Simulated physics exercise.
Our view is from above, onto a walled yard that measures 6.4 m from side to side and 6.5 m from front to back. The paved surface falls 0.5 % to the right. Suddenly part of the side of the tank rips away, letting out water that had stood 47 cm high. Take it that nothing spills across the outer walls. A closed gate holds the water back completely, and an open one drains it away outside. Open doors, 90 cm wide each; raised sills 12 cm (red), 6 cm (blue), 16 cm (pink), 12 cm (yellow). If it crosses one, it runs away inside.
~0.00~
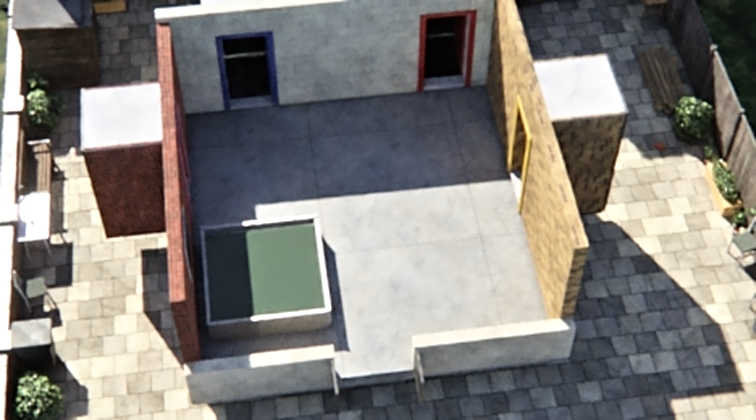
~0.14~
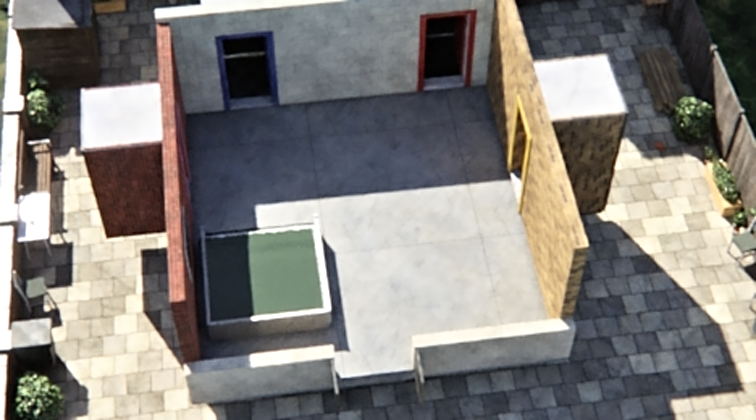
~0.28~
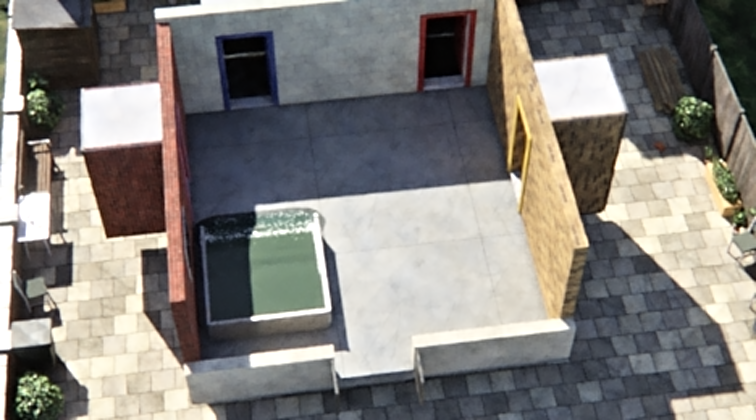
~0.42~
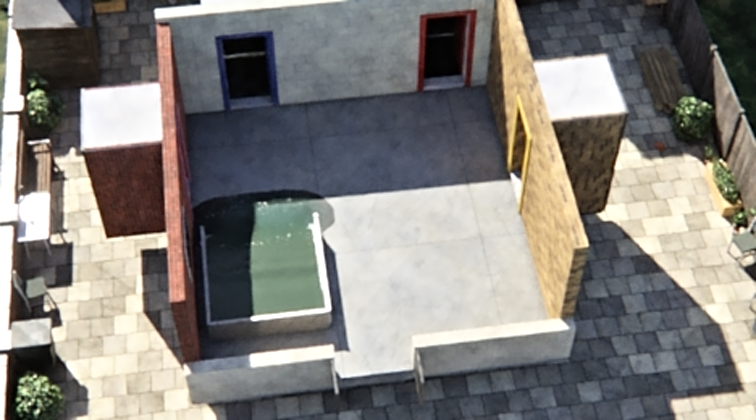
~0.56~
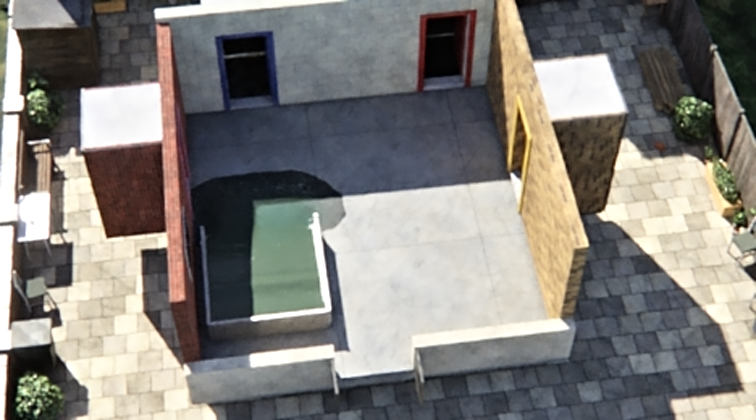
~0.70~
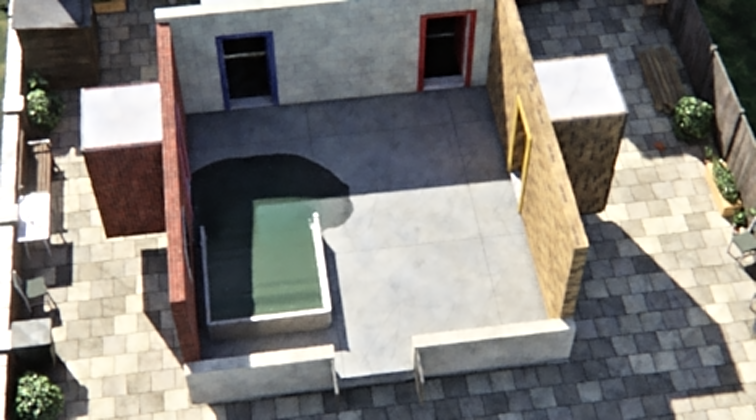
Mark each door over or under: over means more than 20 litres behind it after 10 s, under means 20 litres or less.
Red door under, blue door over, pink door under, yellow door under.
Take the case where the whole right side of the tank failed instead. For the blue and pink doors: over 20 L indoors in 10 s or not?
Against that limit the blue door gives a lower amount and the pink door gives a lower amount.
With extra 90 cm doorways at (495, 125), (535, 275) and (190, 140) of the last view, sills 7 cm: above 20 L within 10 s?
Door 1: Higher; door 2: Lower; door 3: Higher.
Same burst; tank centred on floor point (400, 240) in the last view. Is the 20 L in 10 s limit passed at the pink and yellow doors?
Pink: Within limit; yellow: Within limit.
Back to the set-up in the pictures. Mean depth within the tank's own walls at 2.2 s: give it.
18 cm.
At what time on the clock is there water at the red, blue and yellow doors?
Red: 2.8 s; blue: 1.2 s; yellow: 5.0 s.
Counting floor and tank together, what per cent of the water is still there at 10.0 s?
That would be close to 84 per cent.
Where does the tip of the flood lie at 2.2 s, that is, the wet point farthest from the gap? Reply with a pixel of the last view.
That lands around (374, 96) in the last picture.
After 1.4 s water covers 30 % of the floor and is deepest (20 cm) near (278, 228); red door not reached, blue door 3 cm at the sill, 2 L in, pink door 12 cm at the sill, 0 L in, yellow door not reached.
After 2.2 s water covers 35 % of the floor and is deepest (32 cm) near (186, 120); red door not reached, blue door 15 cm at the sill, 73 L in, pink door 13 cm at the sill, 0 L in, yellow door not reached.
After 3.5 s water covers 40 % of the floor and is deepest (24 cm) near (272, 106); red door 7 cm at the sill, 0 L in, blue door 21 cm at the sill, 210 L in, pink door 10 cm at the sill, 0 L in, yellow door not reached.
After 6.0 s water covers 60 % of the floor and is deepest (17 cm) near (482, 85); red door 9 cm at the sill, 0 L in, blue door 10 cm at the sill, 310 L in, pink door 8 cm at the sill, 0 L in, yellow door 8 cm at the sill, 0 L in.
After 10.0 s water covers 85 % of the floor and is deepest (12 cm) near (548, 333); red door 9 cm at the sill, 3 L in, blue door 4 cm at the sill, 321 L in, pink door 4 cm at the sill, 0 L in, yellow door 7 cm at the sill, 0 L in.
